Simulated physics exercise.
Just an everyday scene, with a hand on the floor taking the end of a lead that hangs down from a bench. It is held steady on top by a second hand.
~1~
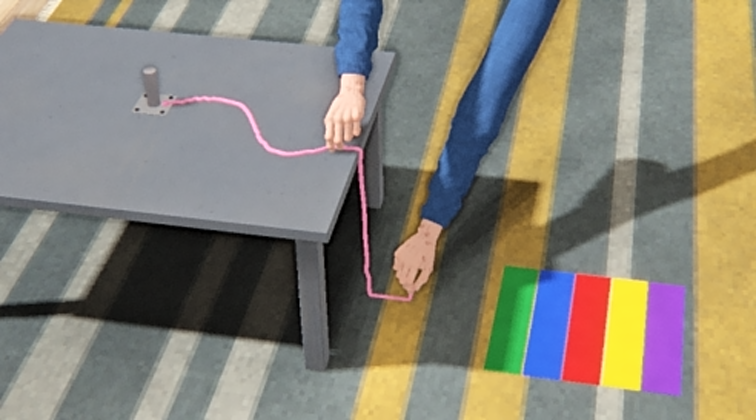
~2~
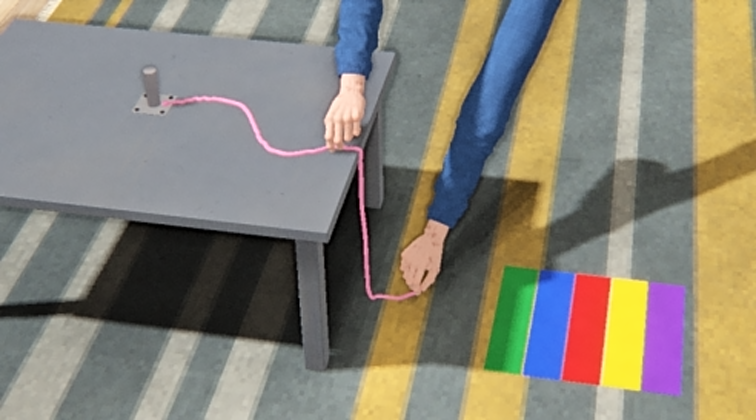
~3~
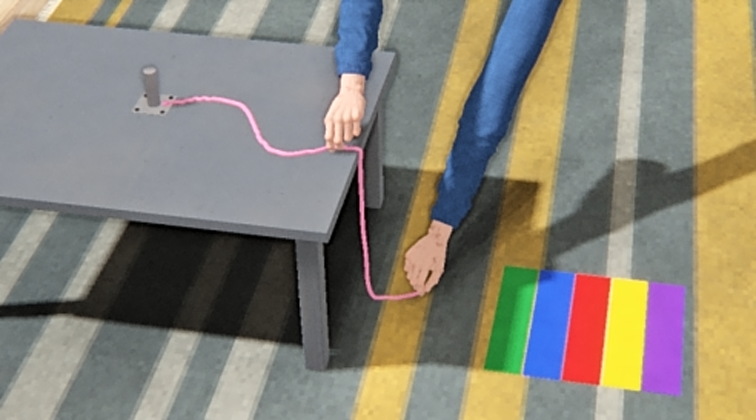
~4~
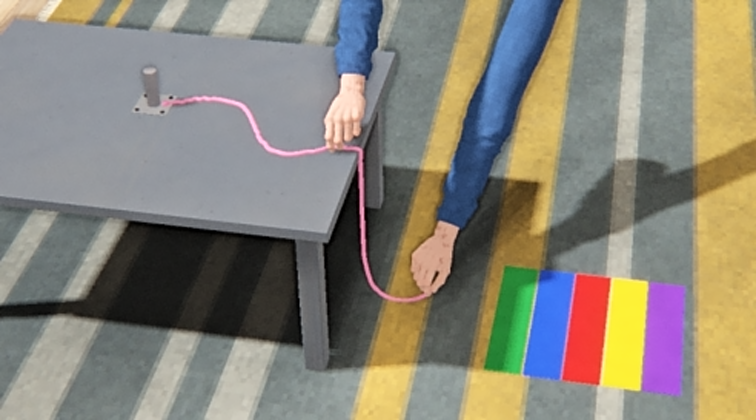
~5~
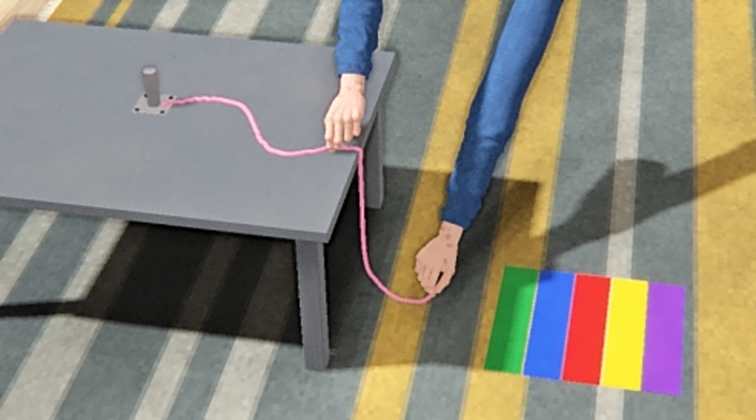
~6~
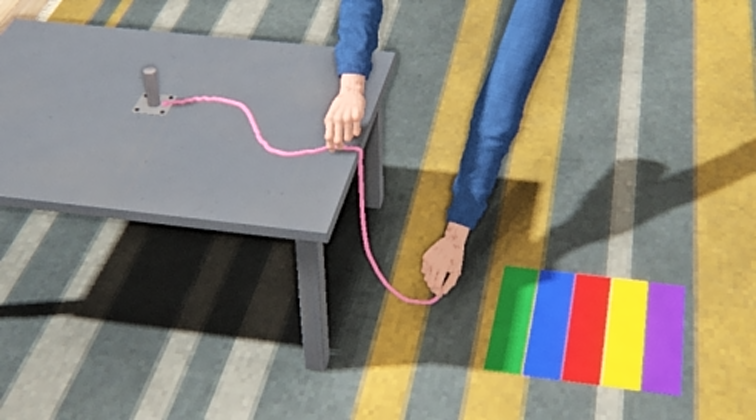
Two blue-sleeved arms reach in from the top over a grey bench on a grey carpet striped in yellow and pale bands, seen from above at an angle. A pink lead runs from a small post on the bench, under one hand at the edge, and down to the other hand by the floor, left of green, blue, red, yellow and purple strips. The lower hand slides slightly right with the lead's end, the hanging part curving more gently, while the upper hand and camera stay still.
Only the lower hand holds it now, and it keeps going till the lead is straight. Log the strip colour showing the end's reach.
Reach: Red strip.
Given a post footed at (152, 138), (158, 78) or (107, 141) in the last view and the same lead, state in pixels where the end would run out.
First close to (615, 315), next close to (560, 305), last close to (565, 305).
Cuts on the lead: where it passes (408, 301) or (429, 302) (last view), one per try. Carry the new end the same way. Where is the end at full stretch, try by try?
The first cut gives (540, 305) and the second gives (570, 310).
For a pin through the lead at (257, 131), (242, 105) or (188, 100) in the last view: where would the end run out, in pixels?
Per try (px, approx.): (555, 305); (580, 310); (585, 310).
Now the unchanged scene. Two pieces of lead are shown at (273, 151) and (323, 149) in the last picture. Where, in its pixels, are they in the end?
Around (324, 139), then around (372, 155).
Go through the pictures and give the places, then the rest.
The first picture shows end (413, 289); green (506, 353); blue (544, 357); red (583, 362); yellow (622, 367); purple (662, 372).
The second picture shows end (420, 290); lead through (200, 100) (252, 120) (287, 155) (360, 160) (364, 223) (368, 287).
The third picture shows end (424, 290).
The fourth picture shows end (430, 291); lead through (200, 100) (252, 120) (287, 155) (360, 160) (363, 223) (373, 286).
The fifth picture shows end (435, 292).
The sixth picture shows end (441, 293); lead through (200, 100) (252, 120) (287, 155) (360, 160) (363, 223) (386, 284).
A little later, end near (527, 303); over green.
Next, end near (568, 308); over blue.
When it is tight, end near (593, 311); over red. It halts on the red strip.
